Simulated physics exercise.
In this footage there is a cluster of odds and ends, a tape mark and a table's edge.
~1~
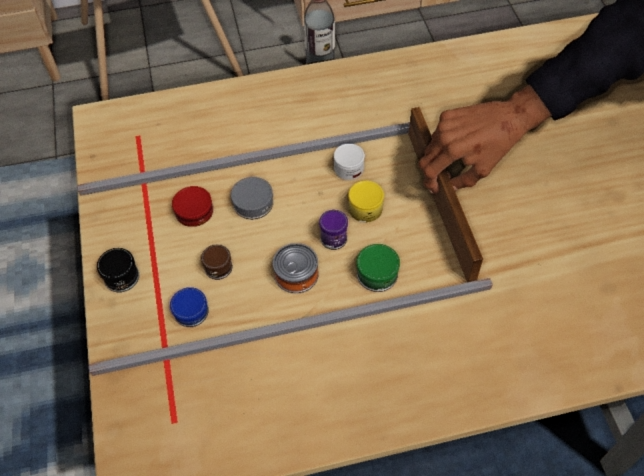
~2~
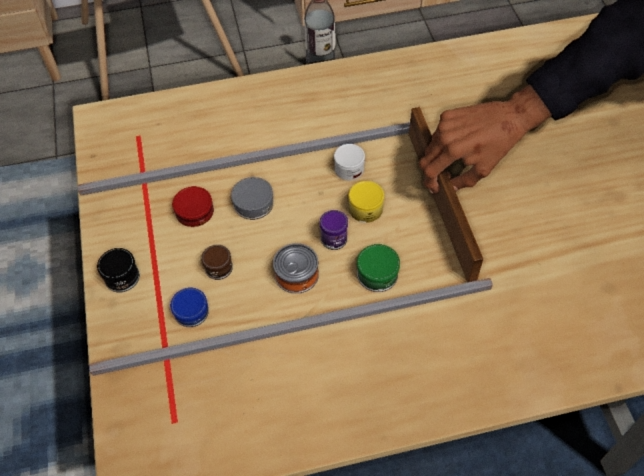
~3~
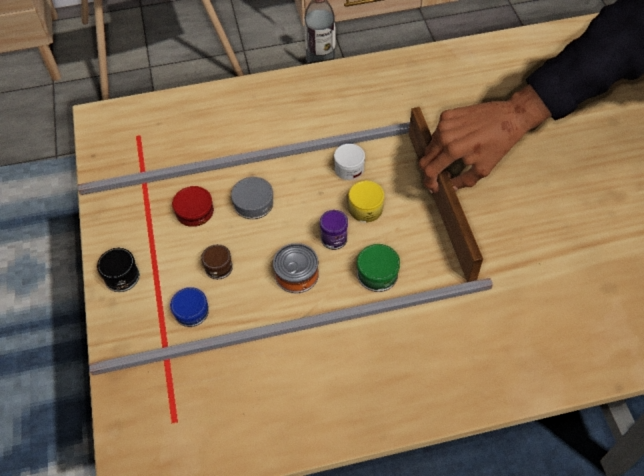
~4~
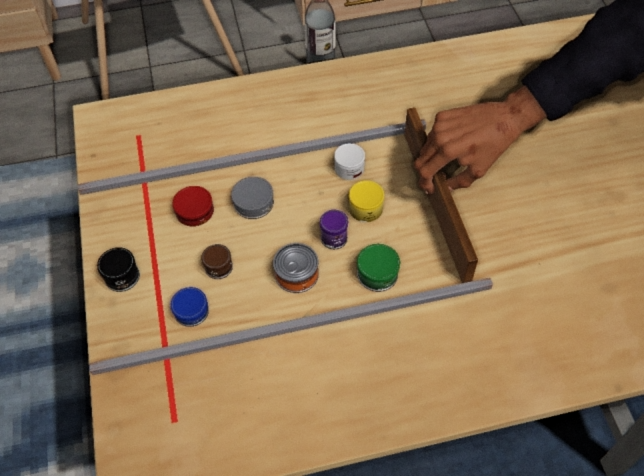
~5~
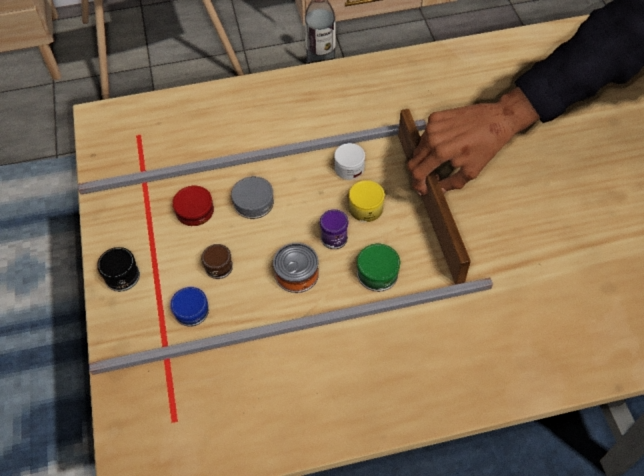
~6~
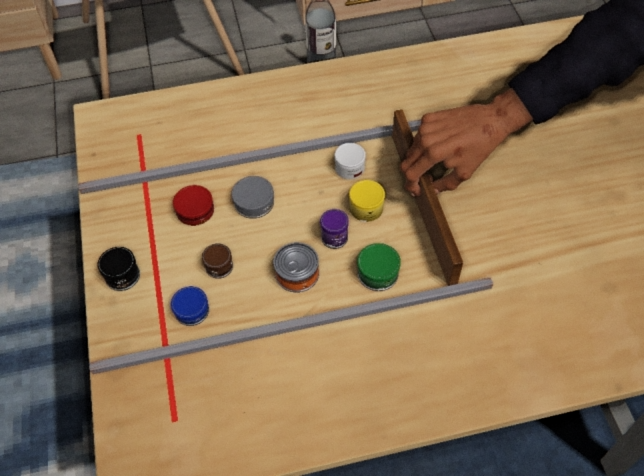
A light wooden table in a tiled room with a blue rug is seen from above at an angle, the view staying fixed. Between two grey rails sit small round pots and tins, red, grey, brown, blue, purple, white, yellow and green, with a black one left of a red tape line. At right, a hand slides a brown board slightly leftward, while the containers stay still.
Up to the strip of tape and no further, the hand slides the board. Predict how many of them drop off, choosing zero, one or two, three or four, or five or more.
One or two drop off.
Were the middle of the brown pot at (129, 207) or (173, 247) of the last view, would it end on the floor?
Well, the brown pot is gone in the first case and stays aboard in the second.
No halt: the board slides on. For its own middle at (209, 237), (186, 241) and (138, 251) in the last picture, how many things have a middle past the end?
Going through the three positions, you'd get 0, 0 and 3.
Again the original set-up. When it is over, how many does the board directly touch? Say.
4 in contact.
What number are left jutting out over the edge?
Count: 1.
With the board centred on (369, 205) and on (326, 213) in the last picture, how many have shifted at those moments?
First 3, after that 5.
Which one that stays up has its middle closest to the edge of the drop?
It's the blue pot.
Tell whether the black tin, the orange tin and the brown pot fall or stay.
Each one in turn: The black tin is not spared, the orange tin is spared, the brown pot is spared.
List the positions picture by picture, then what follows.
In the first picture, black tin (119, 270); blue pot (190, 307); red tub (193, 207); board (442, 191); tape (154, 262).
In the second picture, blue pot (190, 308); grey tin (253, 198).
In the third picture, red tub (193, 206); purple tin (334, 230).
In the fourth picture, black tin (119, 270); green tin (378, 268).
In the fifth picture, blue pot (190, 307); brown pot (218, 261).
In the sixth picture, black tin (119, 269); blue pot (190, 306); red tub (194, 205); board (425, 194); tape (155, 260).
Early on, none off yet; black tin at rest near (119, 269); blue pot at rest near (190, 306); red tub at rest near (194, 205).
A while later, none off yet; black tin at rest near (119, 269); blue pot at rest near (190, 306); red tub travelled a little near (182, 207).
Further along, none off yet; black tin at rest near (119, 269); blue pot travelled about its own width near (149, 323); red tub travelled well along near (115, 213).
Finally, the number that fall off is one or two; lost, red tub and black tin.
